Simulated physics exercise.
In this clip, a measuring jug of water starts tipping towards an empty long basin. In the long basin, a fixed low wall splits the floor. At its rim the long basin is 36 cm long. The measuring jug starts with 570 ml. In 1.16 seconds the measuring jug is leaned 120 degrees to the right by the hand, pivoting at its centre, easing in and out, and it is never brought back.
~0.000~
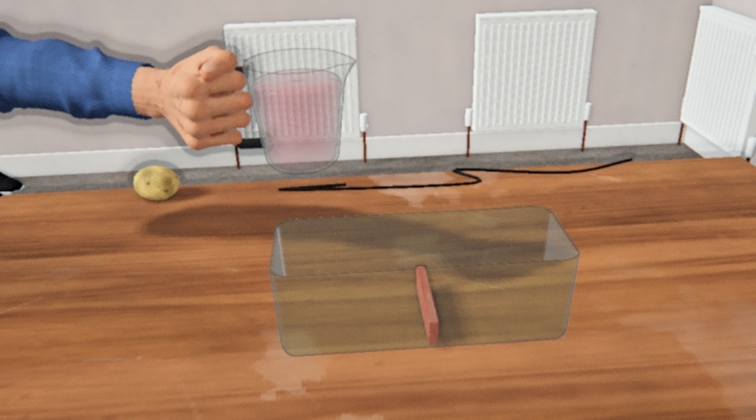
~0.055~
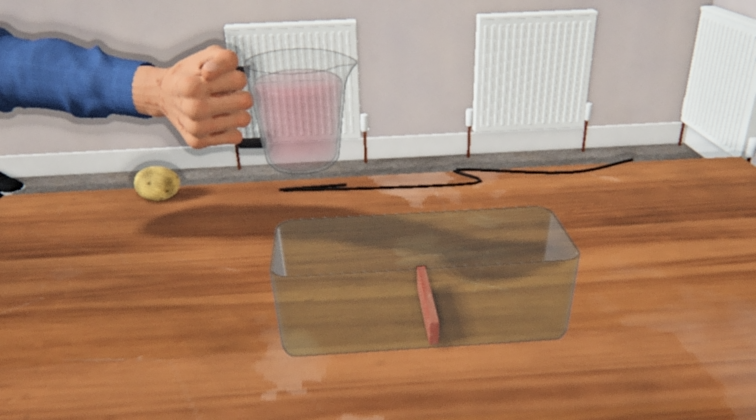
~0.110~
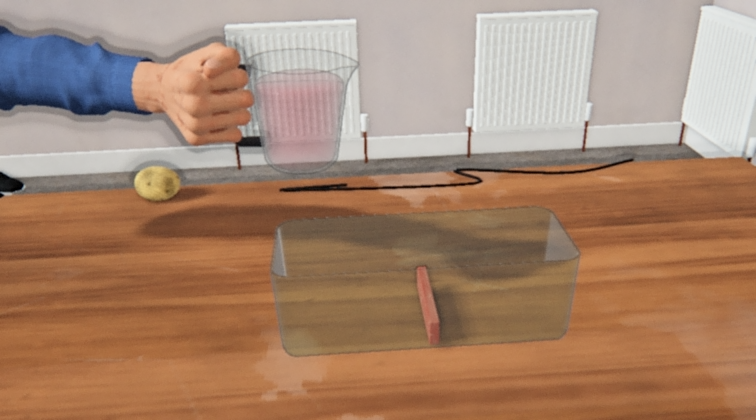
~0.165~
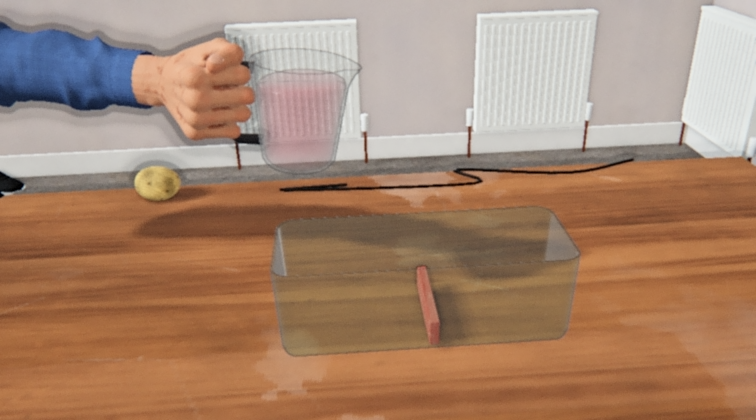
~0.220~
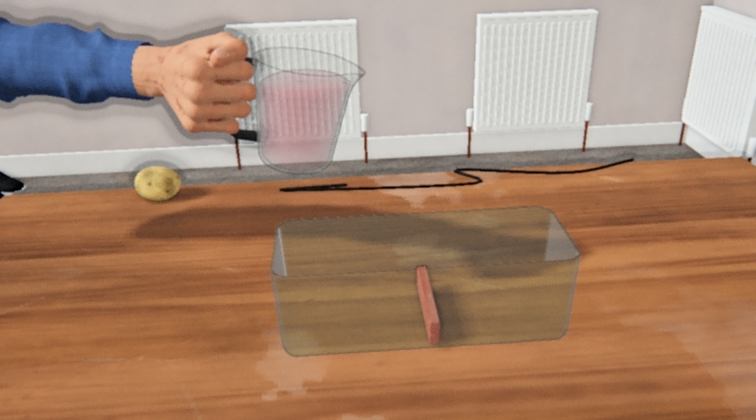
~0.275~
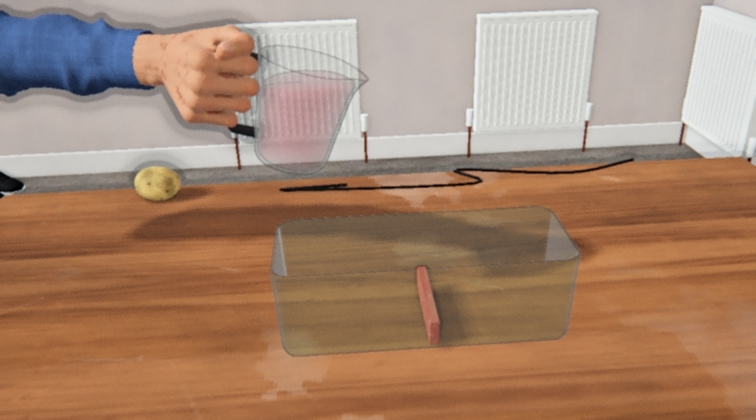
In a room with white radiators, a hand in a blue sleeve holds a clear jug of pinkish liquid above a wooden table with a potato and a long clear basin, slowly leaning the jug slightly to the right.
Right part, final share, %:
50 %.
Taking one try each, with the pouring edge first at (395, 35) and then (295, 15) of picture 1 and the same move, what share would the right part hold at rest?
I'd say 85 percent on the first go, 10 percent on the next.
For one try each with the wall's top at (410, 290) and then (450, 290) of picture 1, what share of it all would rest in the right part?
First 75, then 10 per cent.
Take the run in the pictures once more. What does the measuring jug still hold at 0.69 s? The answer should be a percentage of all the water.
Close to 68 in a hundred.
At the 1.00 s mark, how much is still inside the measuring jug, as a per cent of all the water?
Around 8 in a hundred is still there.
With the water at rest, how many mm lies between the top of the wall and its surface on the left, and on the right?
Measured: Left around 22 mm, right around 20 mm.
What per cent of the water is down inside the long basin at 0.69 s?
Close to 8 in a hundred.
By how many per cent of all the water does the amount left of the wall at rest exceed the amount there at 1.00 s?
Roughly 18 percent.
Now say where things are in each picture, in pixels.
It leans 0°; its right rim is at (356, 60); the water meets the walls at (251, 81) and (342, 77); the long basin's rim runs from (274, 249) to (564, 232); the wall's top is at (427, 294), in the first frame.
It leans 1°; its right rim is at (357, 61); the water meets the walls at (252, 81) and (343, 77), in the second frame.
It leans 3°; its right rim is at (359, 63); the water meets the walls at (254, 80) and (344, 78), in the third frame.
It leans 6°; its right rim is at (362, 66); the water meets the walls at (256, 81) and (347, 79), in the fourth frame.
It leans 10°; its right rim is at (365, 71); the water meets the walls at (259, 81) and (351, 79), in the fifth frame.
It leans 16°; its right rim is at (369, 78); the water meets the walls at (260, 83) and (356, 81), in the sixth frame.
By 0.69 s the tilt is 78° and 68 per cent is still to pour, 2 is left of the wall and 6 right of it.
By 1.00 s the tilt is 114° and 8 per cent is still to pour, 30 is left of the wall and 47 right of it.
By 1.31 s the tilt is 120° and 0 per cent is still to pour, 48 is left of the wall and 49 right of it.
By 1.66 s the tilt is 120° and 0 per cent is still to pour, 49 is left of the wall and 50 right of it.
At rest 49 per cent lies left of the wall, 50 right of it and 2 outside.
